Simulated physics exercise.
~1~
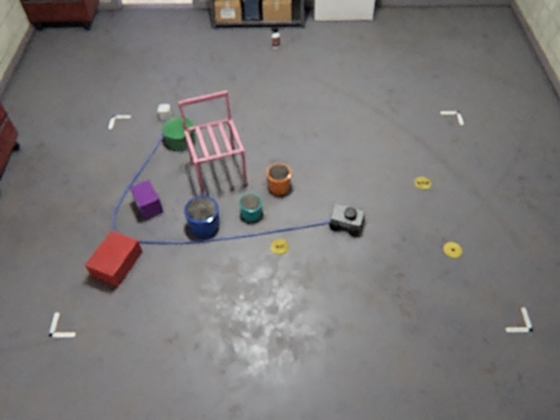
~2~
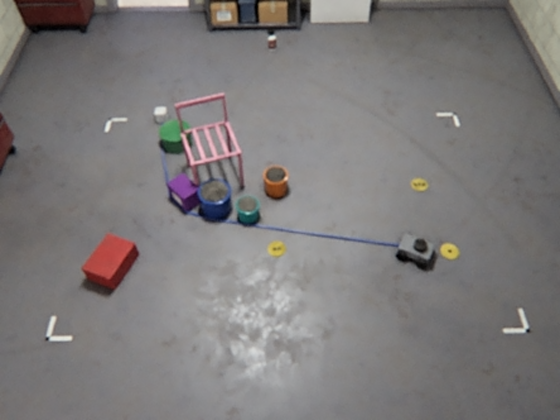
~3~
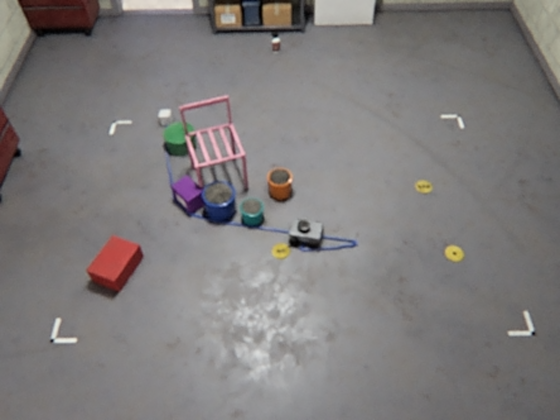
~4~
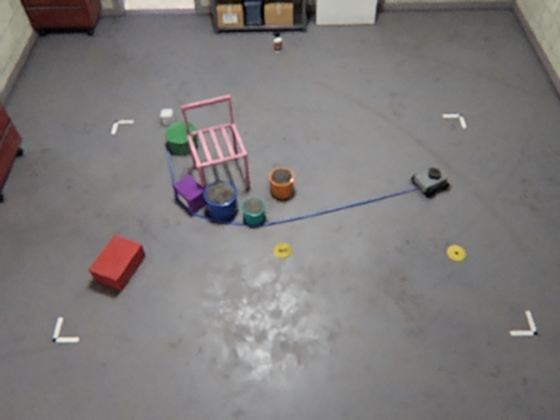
On a grey workshop floor, a small cart trailing a blue lead moves right, drawing the line against a purple carton and blue pot, which shift slightly right, then goes back left and finally travels right and up, stopping with the other objects still in place.
